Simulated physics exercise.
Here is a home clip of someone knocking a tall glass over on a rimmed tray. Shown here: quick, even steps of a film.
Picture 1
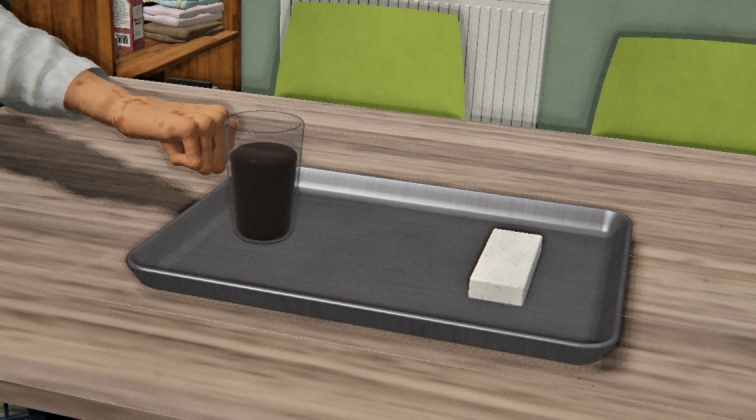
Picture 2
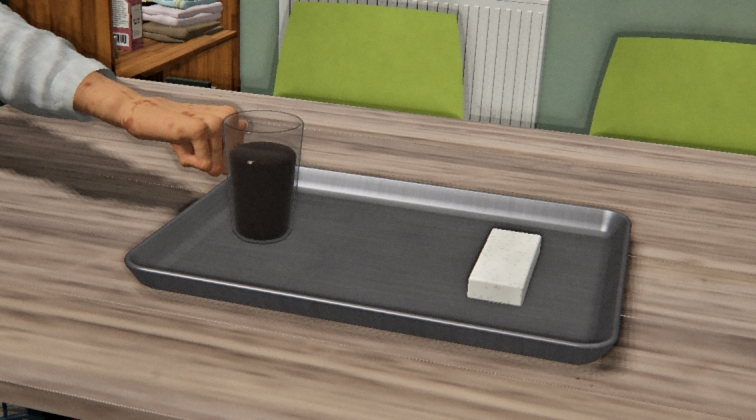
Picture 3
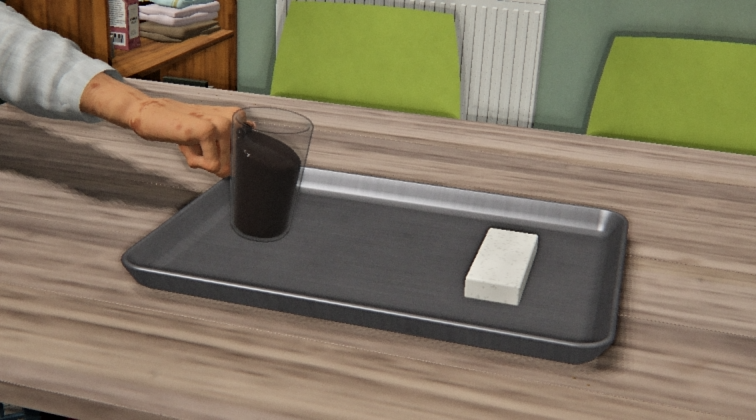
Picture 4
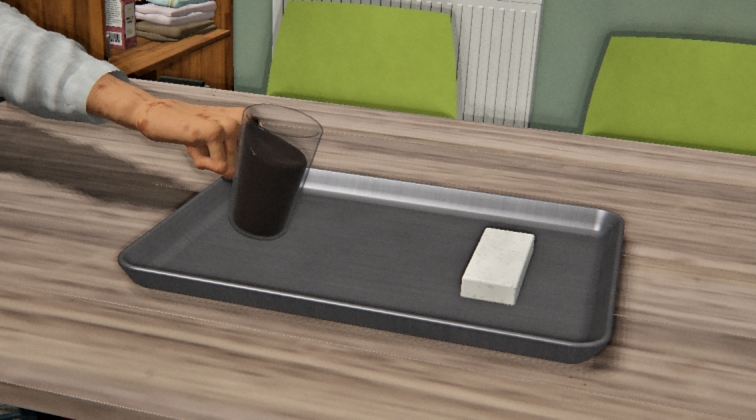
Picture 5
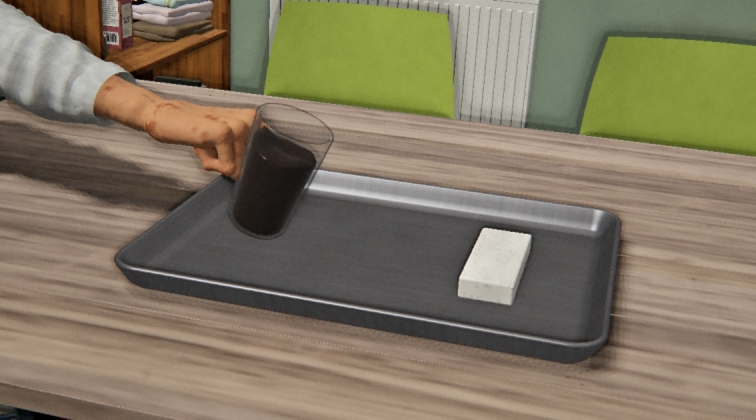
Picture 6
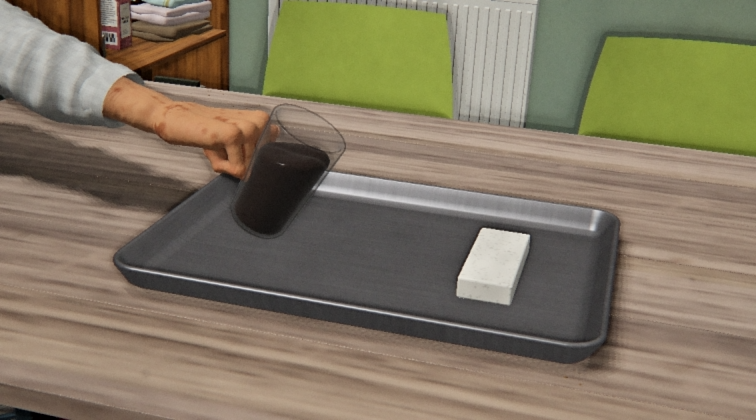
A hand at the left, in a pale grey sleeve, rests its knuckles against a tall clear glass of dark liquid, which at first stands upright, then leans steadily rightward, its liquid shifting inside. The glass is on a rimmed dark grey tray with a white block at right, on a wooden table before green chairs. Seen from slightly above, the view drifts very slightly.
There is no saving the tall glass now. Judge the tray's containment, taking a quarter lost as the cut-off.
Over three quarters of the liquid stays on the tray.
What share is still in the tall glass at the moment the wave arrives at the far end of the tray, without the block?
Tall glass content at that instant: ~ 50 per cent.
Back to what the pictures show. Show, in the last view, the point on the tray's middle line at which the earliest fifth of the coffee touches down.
Impact centre, mid-line: Approx. (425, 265).
A moment on, the tall glass lies on its side and 88 per cent is in the glass, 11 on the tray and 2 above or beyond its rim.
Next, the tall glass lies on its side and 49 per cent is in the glass, 43 on the tray and 8 above or beyond its rim.
Then the tall glass lies on its side and 29 per cent is in the glass, 57 on the tray and 14 above or beyond its rim.
Later the tall glass lies on its side and 16 per cent is in the glass, 79 on the tray and 5 above or beyond its rim.
Finally, 95 per cent is held by tray and glass, 5 is off the tray.
